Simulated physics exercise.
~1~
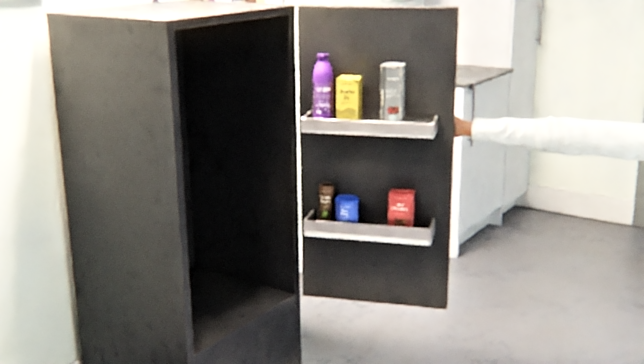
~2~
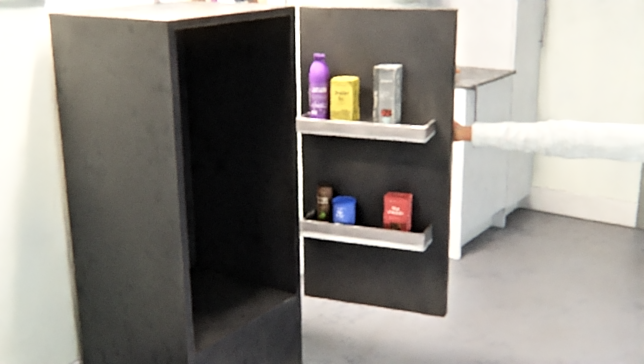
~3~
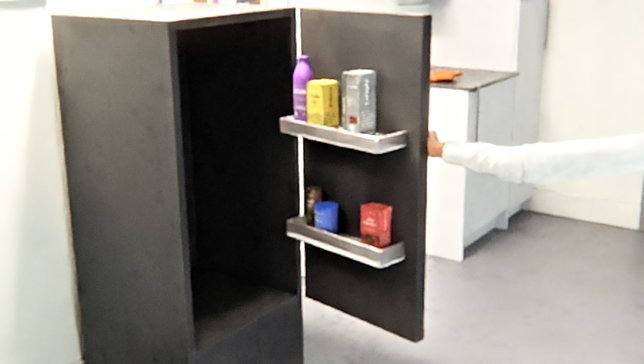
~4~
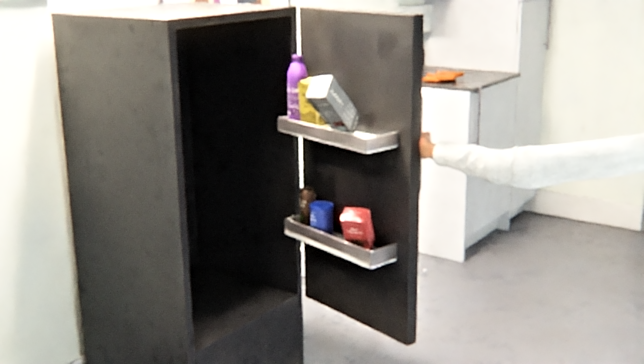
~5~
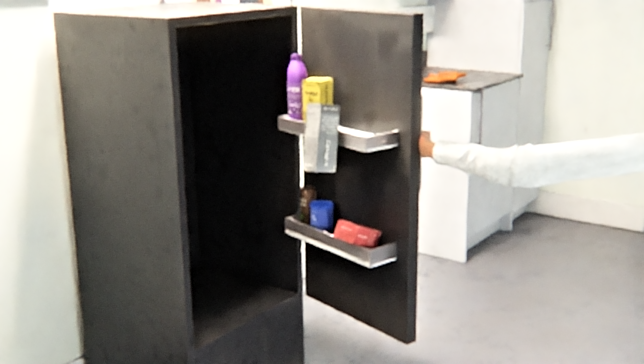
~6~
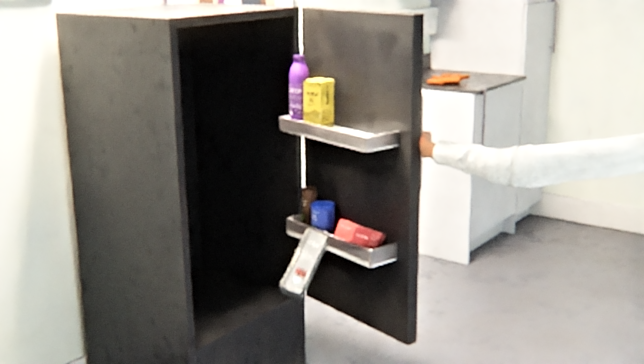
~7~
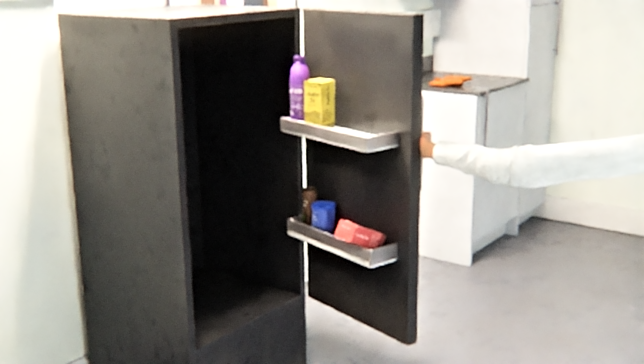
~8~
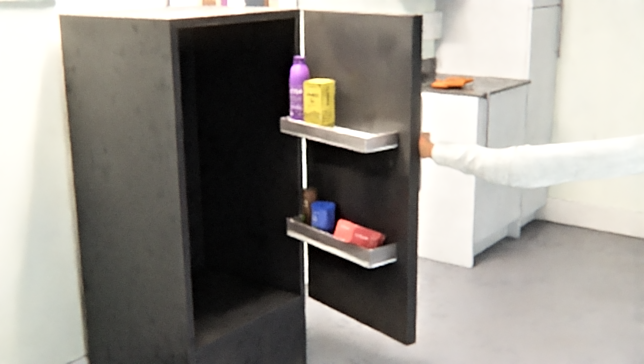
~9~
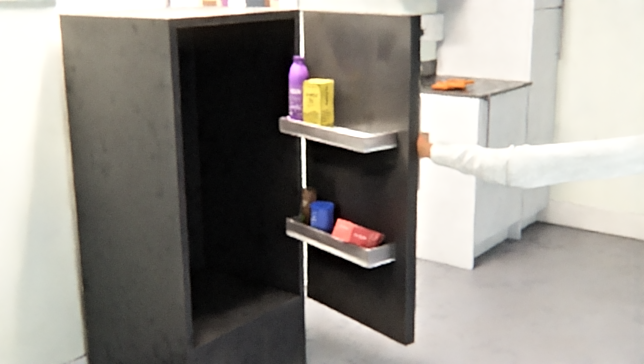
In a bright room with pale cupboards, a dark cabinet stands open, seen from the front with its door on the right. The door's upper rack holds a purple bottle, a yellow carton and a grey carton, while a small brown can, a blue tin and a red carton sit below. A white-sleeved arm reaching from the right swings the door partway inward, and it stops. The grey carton tips, tumbles over the rack's edge and drops past the lower rack out of sight. The red carton topples onto its side but stays in, and the others remain upright.
